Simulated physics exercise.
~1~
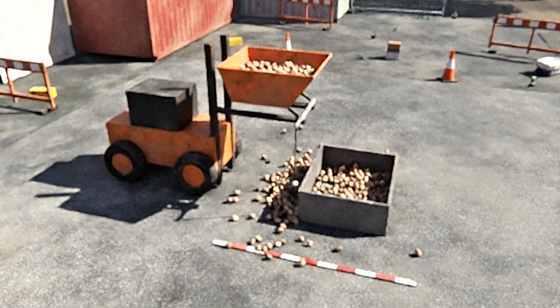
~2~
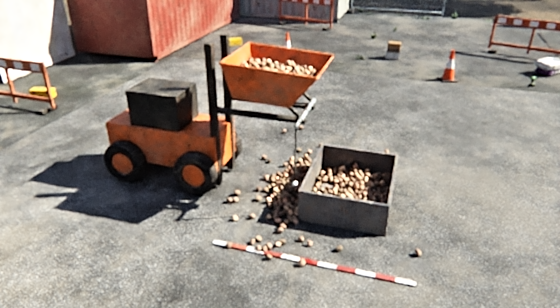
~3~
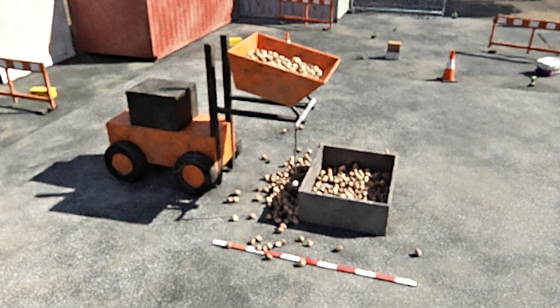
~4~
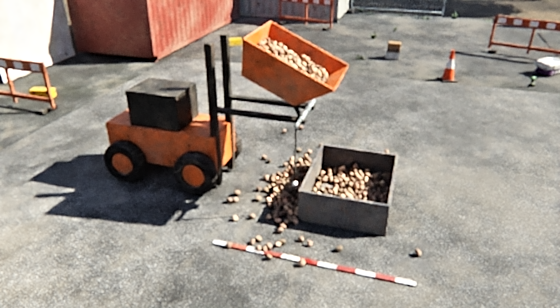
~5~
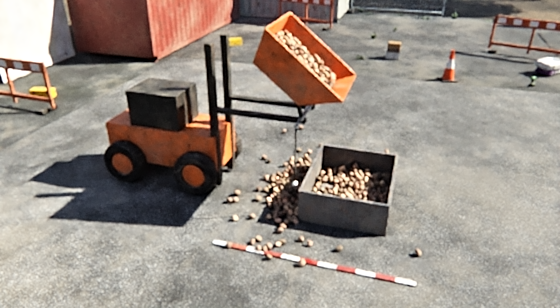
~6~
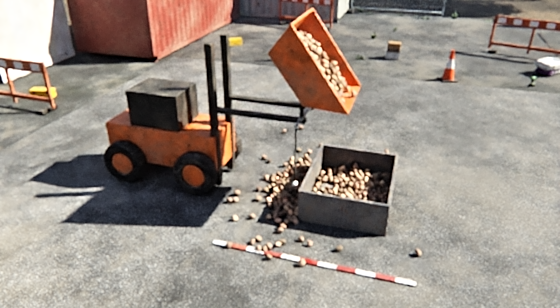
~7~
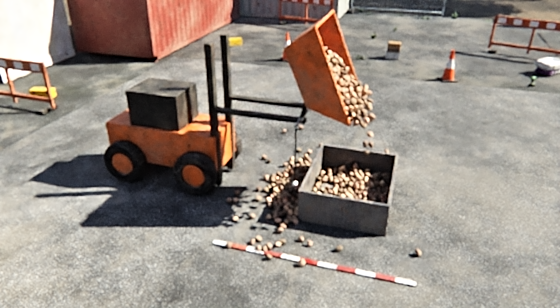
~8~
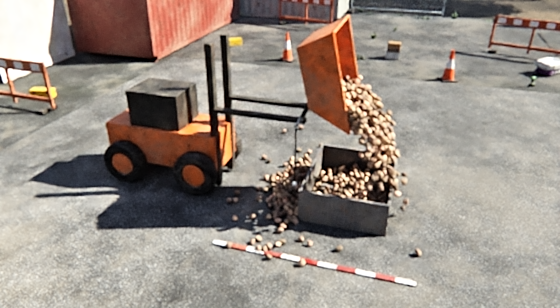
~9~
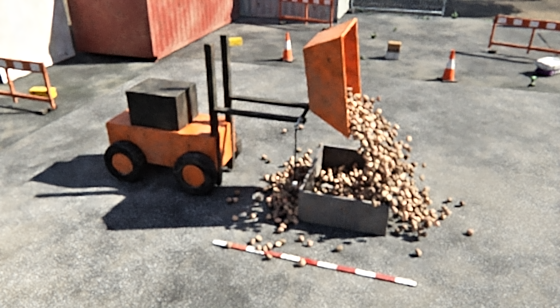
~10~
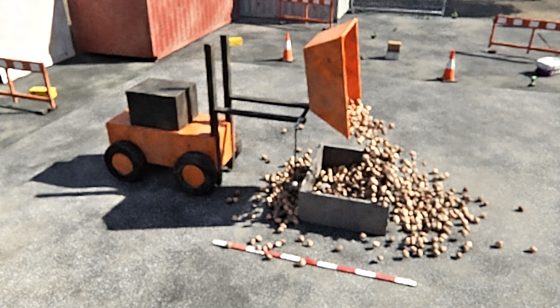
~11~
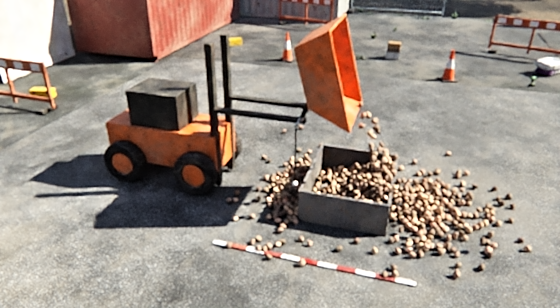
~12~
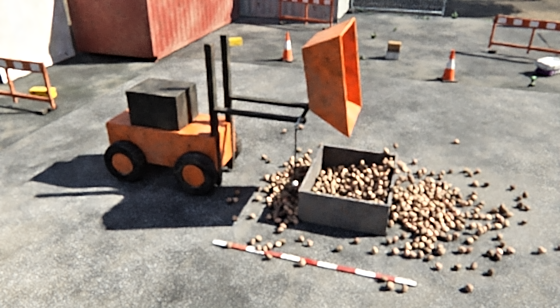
Paved yard with an orange forklift tipping its raised skip of round stones over a grey bin, many spilling across the ground.
